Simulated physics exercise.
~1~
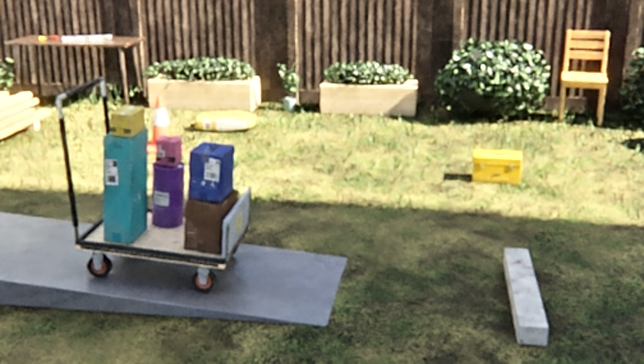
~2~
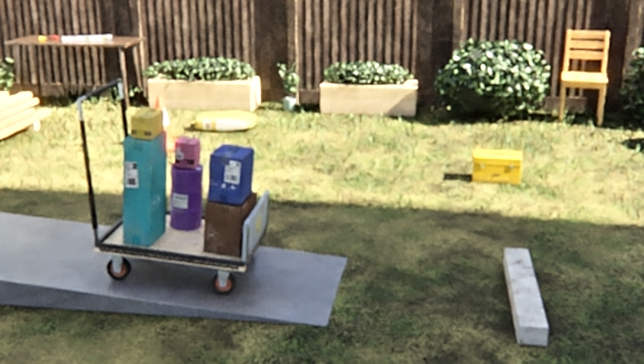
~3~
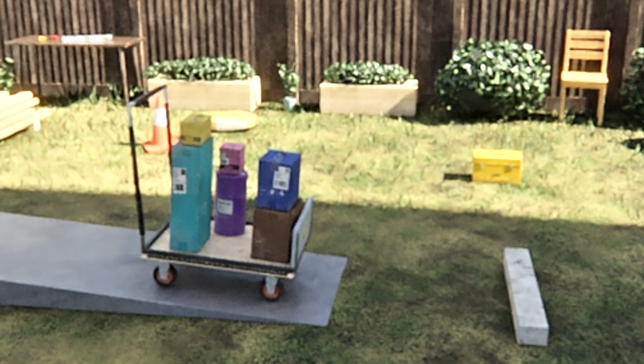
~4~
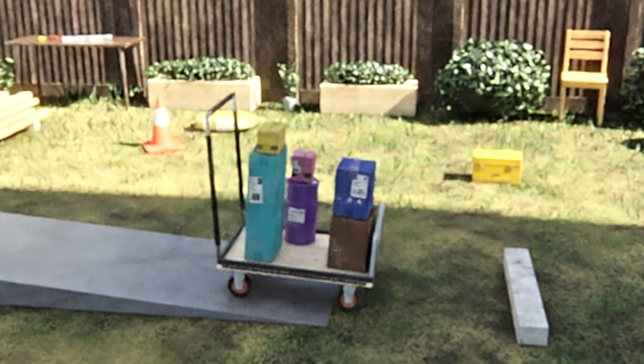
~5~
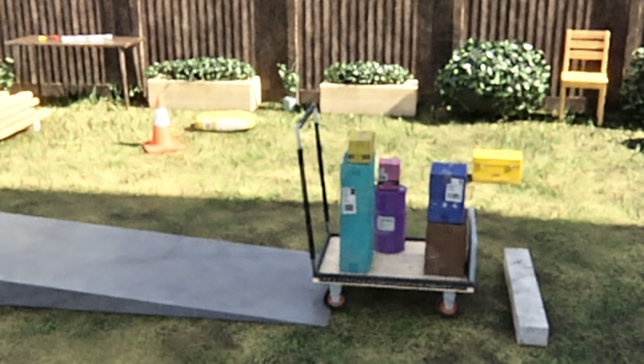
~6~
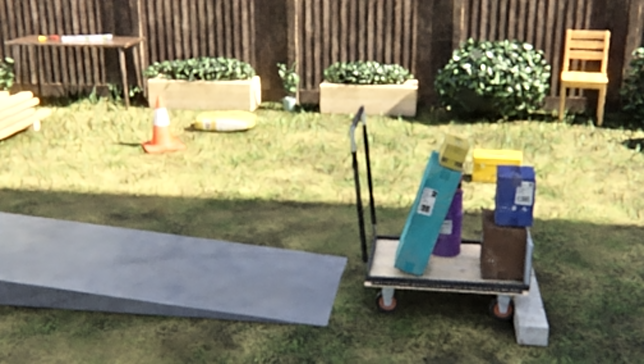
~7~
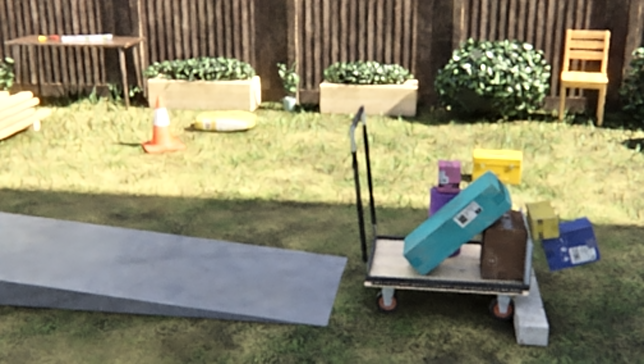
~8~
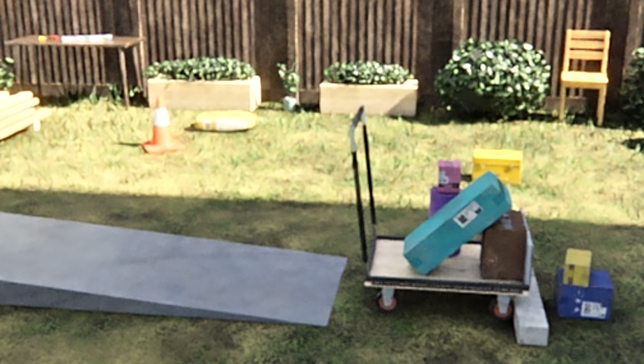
Trolley of stacked boxes rolling right off a ramp and stopping at a kerb, turquoise box toppling, blue and yellow boxes falling onto grass.
